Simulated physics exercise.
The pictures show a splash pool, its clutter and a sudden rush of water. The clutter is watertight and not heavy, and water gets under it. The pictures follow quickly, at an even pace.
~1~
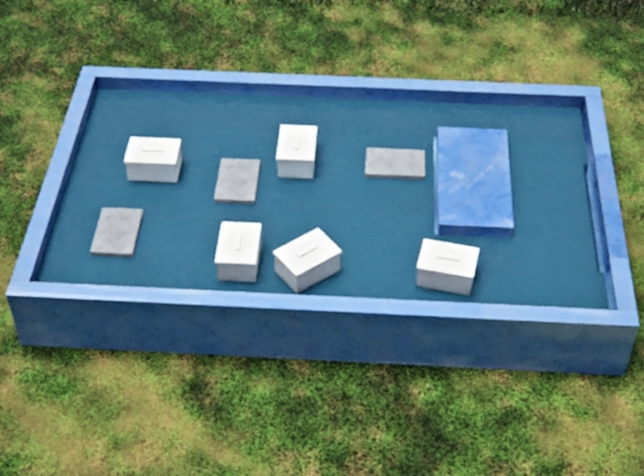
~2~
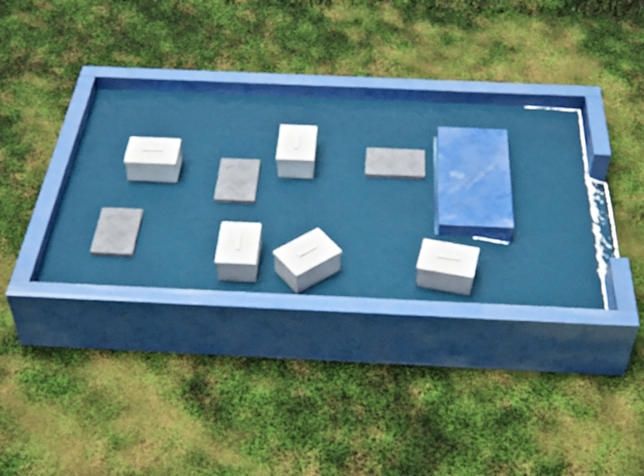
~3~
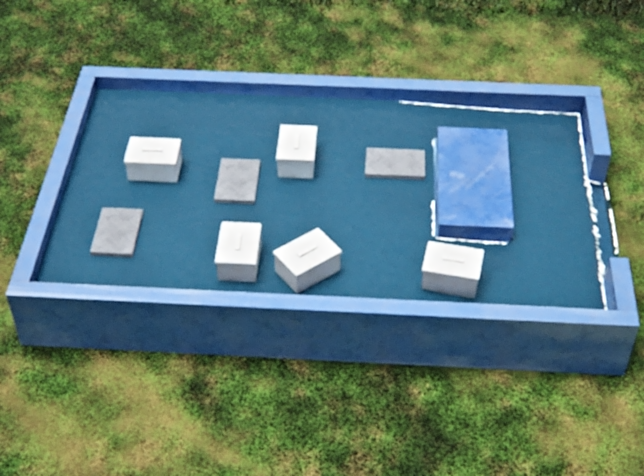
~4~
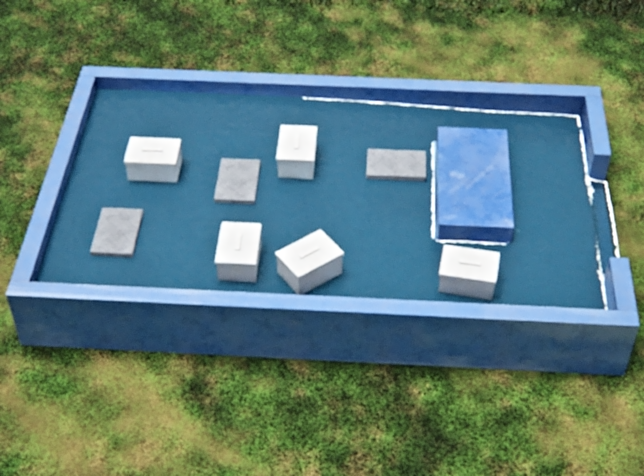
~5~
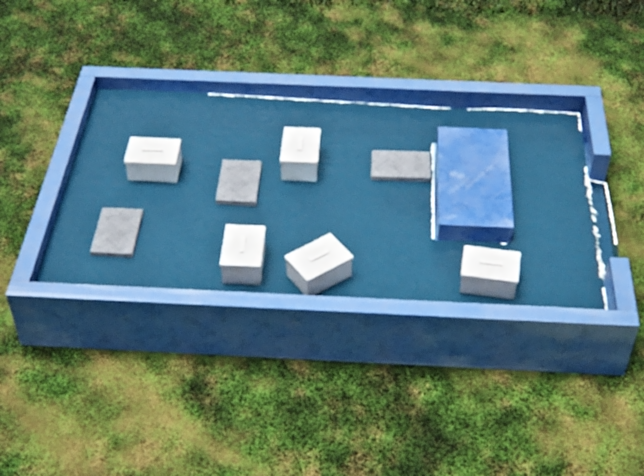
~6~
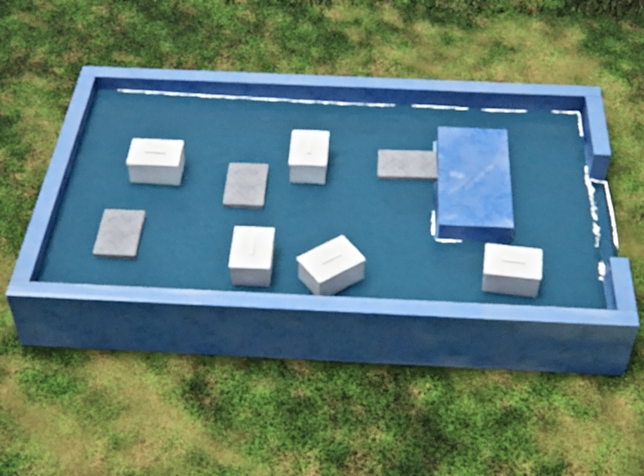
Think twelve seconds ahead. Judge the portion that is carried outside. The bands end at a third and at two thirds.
That comes to less than a third.
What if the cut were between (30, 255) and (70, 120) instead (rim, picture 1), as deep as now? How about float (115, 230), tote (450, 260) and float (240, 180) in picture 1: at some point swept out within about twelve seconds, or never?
One after the other: Carried outside, left behind, yes.
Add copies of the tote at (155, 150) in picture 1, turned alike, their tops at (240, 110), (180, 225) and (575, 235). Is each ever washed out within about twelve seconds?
In turn: Still in, inside, through.
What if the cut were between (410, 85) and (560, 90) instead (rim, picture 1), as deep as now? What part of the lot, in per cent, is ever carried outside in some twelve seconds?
Roughly 40 per cent.
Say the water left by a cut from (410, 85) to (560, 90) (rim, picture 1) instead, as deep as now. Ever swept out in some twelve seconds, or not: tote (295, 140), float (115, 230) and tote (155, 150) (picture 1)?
In turn: Through, left behind, inside.
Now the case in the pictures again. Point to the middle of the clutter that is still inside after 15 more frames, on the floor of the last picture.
Around (326, 241).
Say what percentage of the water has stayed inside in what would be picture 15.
Roughly 78 per cent.
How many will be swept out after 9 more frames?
That makes 1.
A moment on, 0 of 8 are out; 8 afloat.
Next, 1 of 8 are out; 7 afloat.
Later, 1 of 8 are out; 7 afloat.
In the end, 1 of 8 are out; 7 afloat.
